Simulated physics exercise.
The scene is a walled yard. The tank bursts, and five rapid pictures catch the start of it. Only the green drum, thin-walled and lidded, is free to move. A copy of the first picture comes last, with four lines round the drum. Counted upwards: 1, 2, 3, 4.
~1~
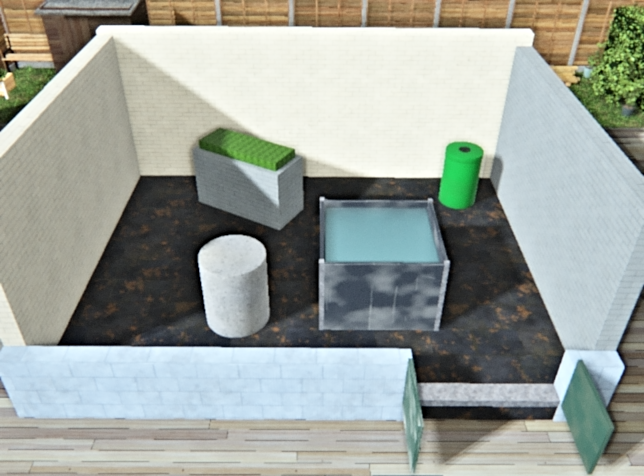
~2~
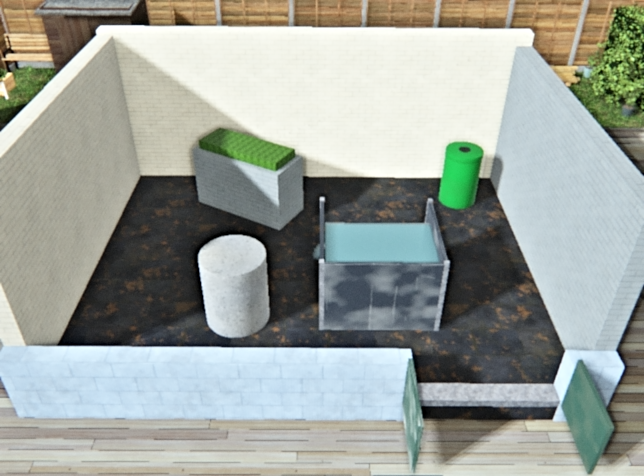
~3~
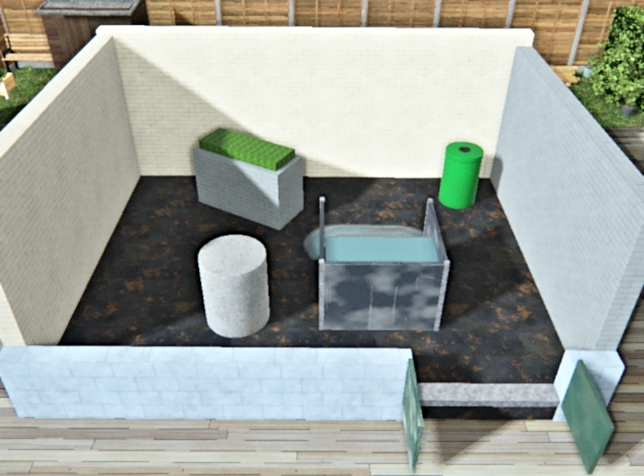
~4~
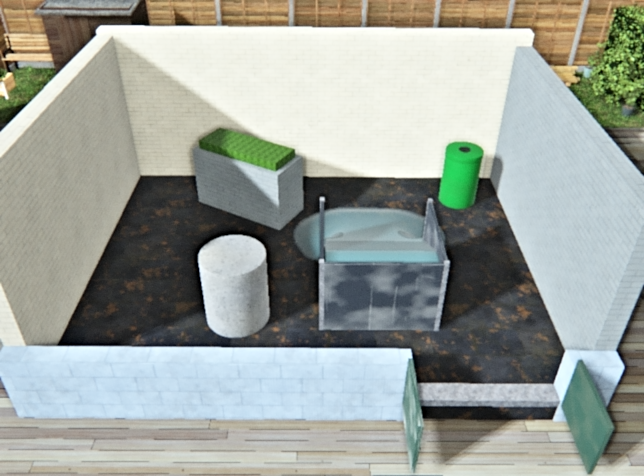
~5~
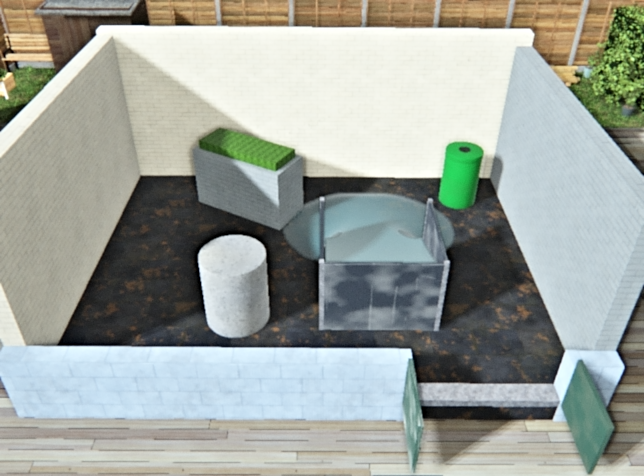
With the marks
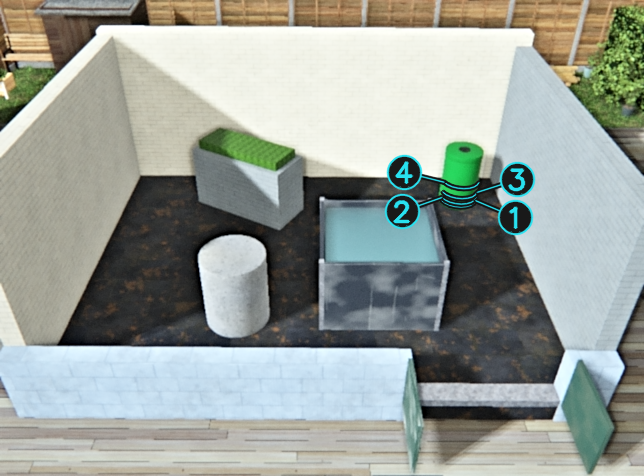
To begin with, a full, clear-sided tank stands in a walled yard near a pale cylinder, a grey block with a green top and a green drum. The tank's back panel disappears, and water spreads behind it in a widening pool across the dark ground while the drum stays still.
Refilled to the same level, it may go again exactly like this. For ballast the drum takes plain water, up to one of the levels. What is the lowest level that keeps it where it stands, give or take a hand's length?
It is 4.
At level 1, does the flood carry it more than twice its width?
Yes.
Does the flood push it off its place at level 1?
Yes.
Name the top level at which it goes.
It is 3.
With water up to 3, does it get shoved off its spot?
Yes.
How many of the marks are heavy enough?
One of the four.
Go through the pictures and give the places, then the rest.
Lid of the green drum at (465, 150); tank full, its middle at (380, 235); open gate at (488, 353).
Water covers 3 % of the ground, mostly out of sight from here.
Water covers 6 % of the ground, mostly out of sight from here.
Water covers 10 % of the ground and is seen nearest the drum at (437, 234).
Lid of the green drum at (465, 150); water covers 15 % of the ground and is seen nearest the drum at (435, 212).
On the marked copy, 1 at (460, 206); 2 at (461, 204); 3 at (462, 198); 4 at (463, 188); from the bottom up 1, 2, 3, 4.
With 1, it is washed out through the gate.
With 2, it is pushed about 5 times its own width away.
With 3, it is pushed about twice its own width away.
With 4, it does not move.
